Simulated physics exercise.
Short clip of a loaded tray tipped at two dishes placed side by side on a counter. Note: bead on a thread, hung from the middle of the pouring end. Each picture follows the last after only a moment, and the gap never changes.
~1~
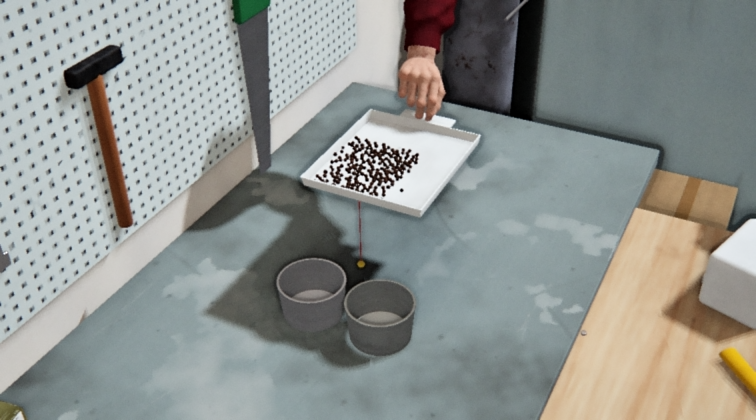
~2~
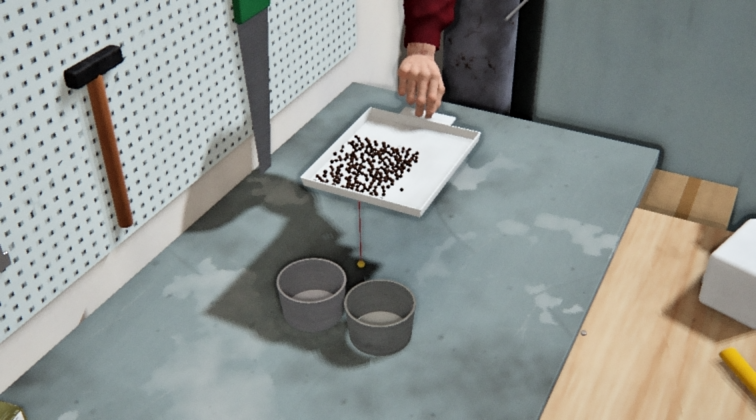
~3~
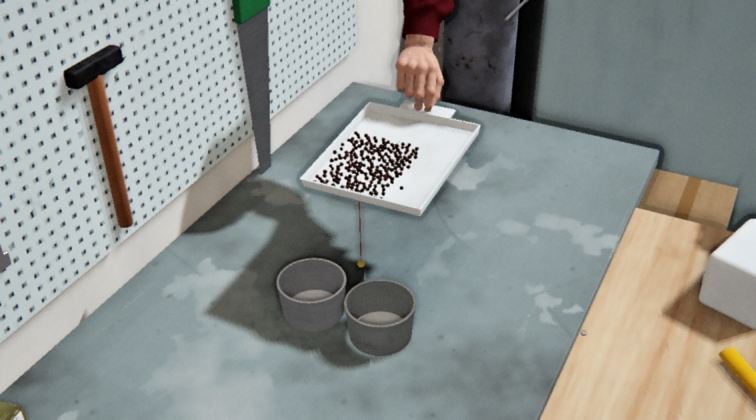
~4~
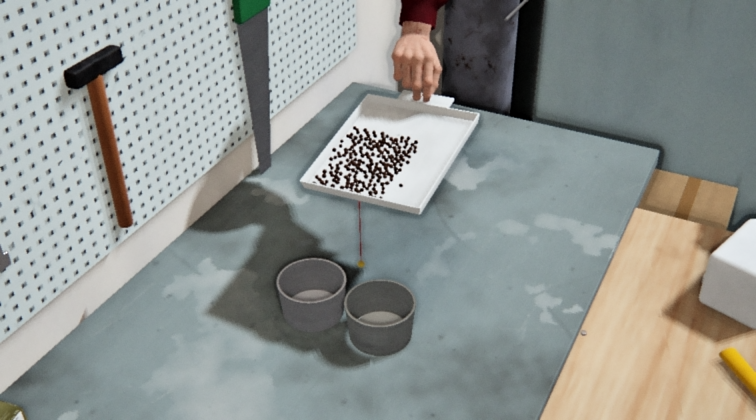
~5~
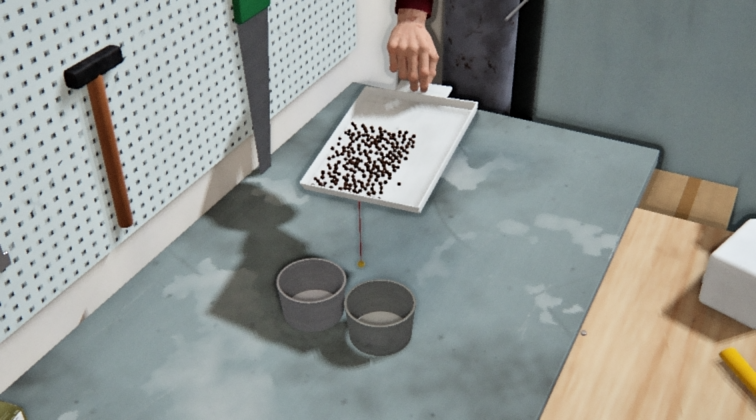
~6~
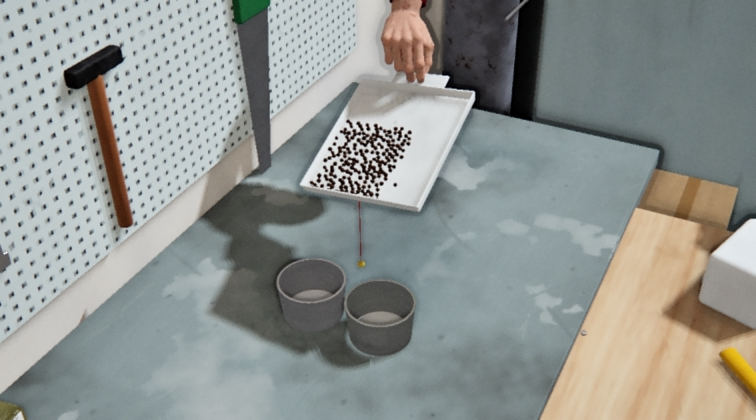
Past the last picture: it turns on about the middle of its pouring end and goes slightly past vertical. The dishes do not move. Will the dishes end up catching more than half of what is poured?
Yes.
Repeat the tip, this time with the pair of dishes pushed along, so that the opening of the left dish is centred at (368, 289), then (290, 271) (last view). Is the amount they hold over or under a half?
Taking the places in turn, it's shy of half and then past half.
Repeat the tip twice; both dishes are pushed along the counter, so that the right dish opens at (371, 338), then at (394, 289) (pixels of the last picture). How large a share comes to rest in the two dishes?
0, then 80 %.
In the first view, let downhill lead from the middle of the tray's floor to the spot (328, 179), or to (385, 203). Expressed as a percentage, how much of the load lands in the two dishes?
You'd get 20 per cent the first time and 70 per cent the second time.
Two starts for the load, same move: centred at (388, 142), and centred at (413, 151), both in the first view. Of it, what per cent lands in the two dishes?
First case around 70 %, second case around 70 %.
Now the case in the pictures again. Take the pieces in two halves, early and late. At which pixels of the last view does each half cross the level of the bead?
Earlier half at (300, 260), later half at (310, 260).
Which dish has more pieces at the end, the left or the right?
Fuller at the end: The leftward one.
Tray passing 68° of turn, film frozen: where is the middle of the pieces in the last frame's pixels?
The middle of the pieces sits at roughly (338, 173).
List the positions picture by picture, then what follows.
Corners of the pouring end at (304, 176) and (420, 208), level; middle of the load at (372, 167), allspice berries; left dish at (295, 313); right dish at (365, 337); bead on its thread at (361, 264), in the first picture.
Corners of the pouring end at (304, 177) and (420, 208), level; middle of the load at (372, 166), in the second picture.
Corners of the pouring end at (303, 178) and (419, 207), tipped barely, lowest at the left corner; middle of the load at (372, 164), in the third picture.
Corners of the pouring end at (303, 180) and (419, 206), tipped a little, lowest at the left corner; middle of the load at (371, 161), in the fourth picture.
Corners of the pouring end at (303, 182) and (418, 205), tipped clearly, lowest at the left corner; middle of the load at (369, 158), in the fifth picture.
Corners of the pouring end at (302, 184) and (417, 205), tipped clearly, lowest at the left corner; middle of the load at (365, 158), nearly all on the move; left dish at (295, 313); right dish at (365, 337), in the sixth picture.
Soon, tray tipped steeply; nearly all on the tray; a stray few in the air.
A while on, tray tipped past a quarter turn; a small part on the tray; a stray few in the right dish; about half in the left dish; a small part outside both; about a quarter in the air.
Towards the end, tray tipped past a quarter turn; a stray few in the right dish; about two thirds in the left dish; about a quarter outside both.
Finally, tray tipped past a quarter turn; a stray few in the right dish; about two thirds in the left dish; about a quarter outside both.
